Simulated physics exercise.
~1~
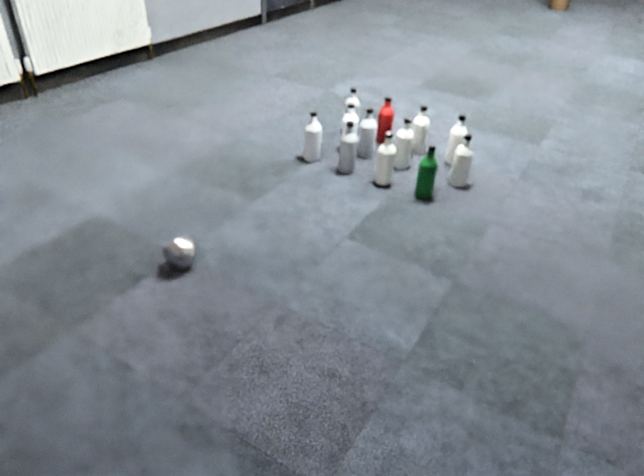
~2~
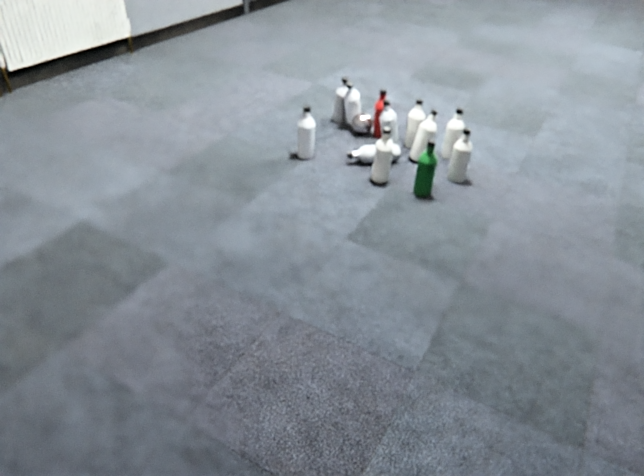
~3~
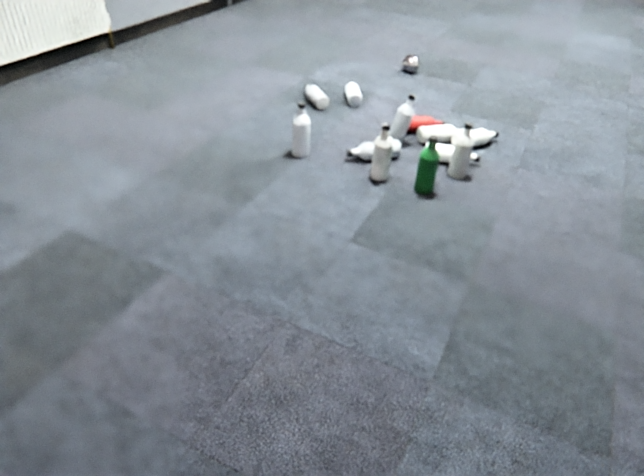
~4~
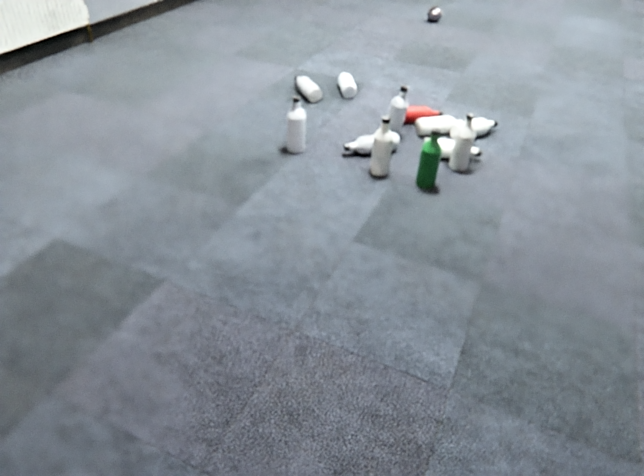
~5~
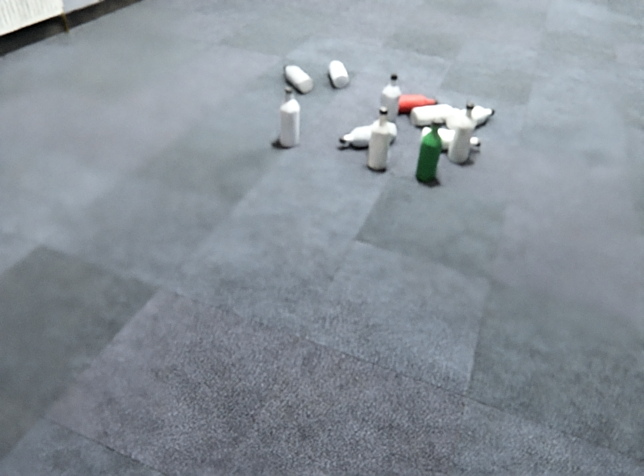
A steel ball rolls into the bottles, topples several including the red, and rolls away.
